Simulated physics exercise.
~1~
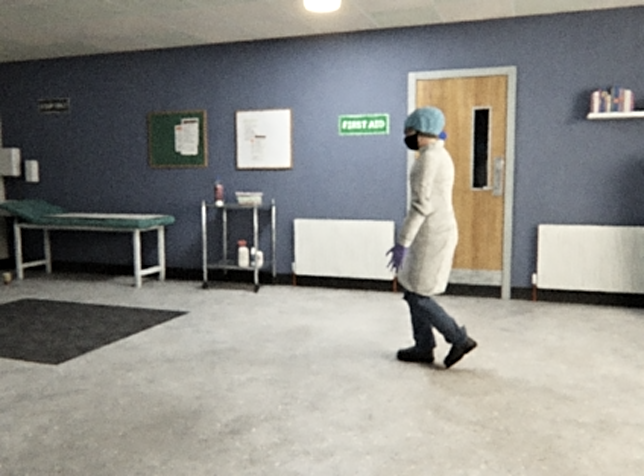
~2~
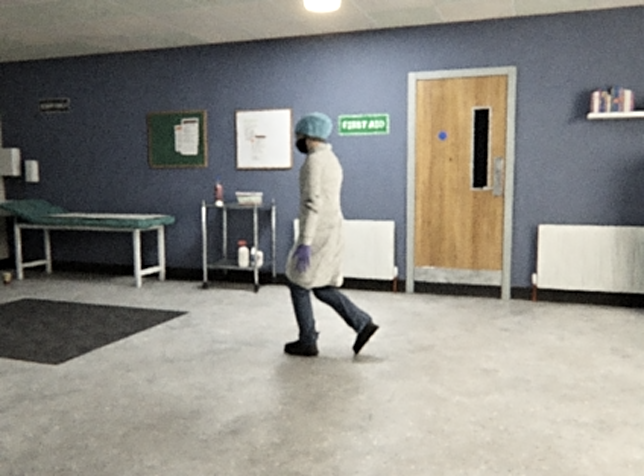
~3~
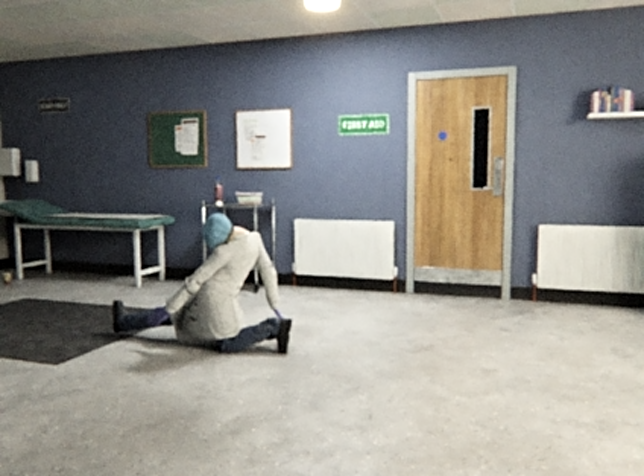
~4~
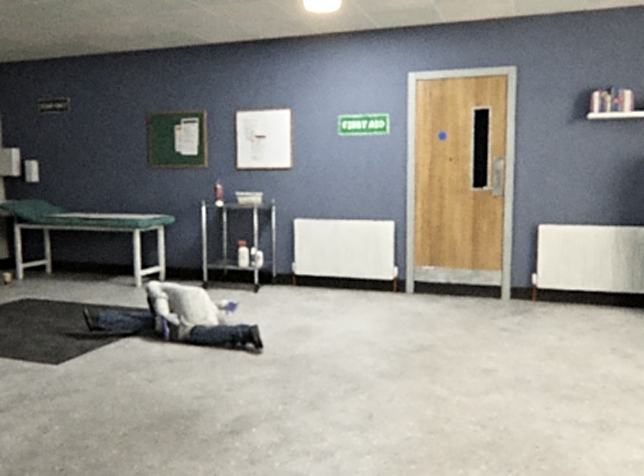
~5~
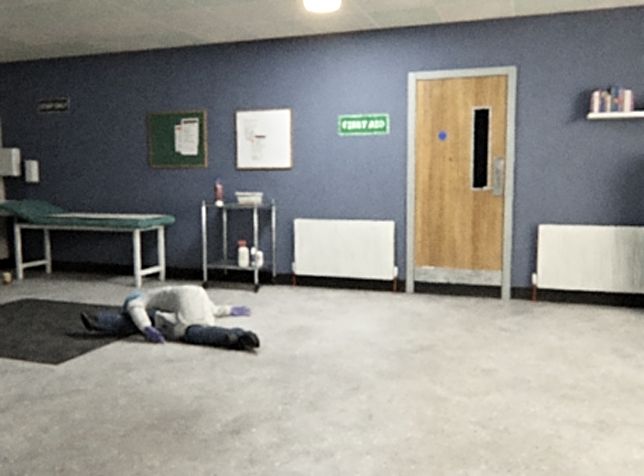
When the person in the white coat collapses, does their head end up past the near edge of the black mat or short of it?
The person's head ends up past the near edge of the black mat.
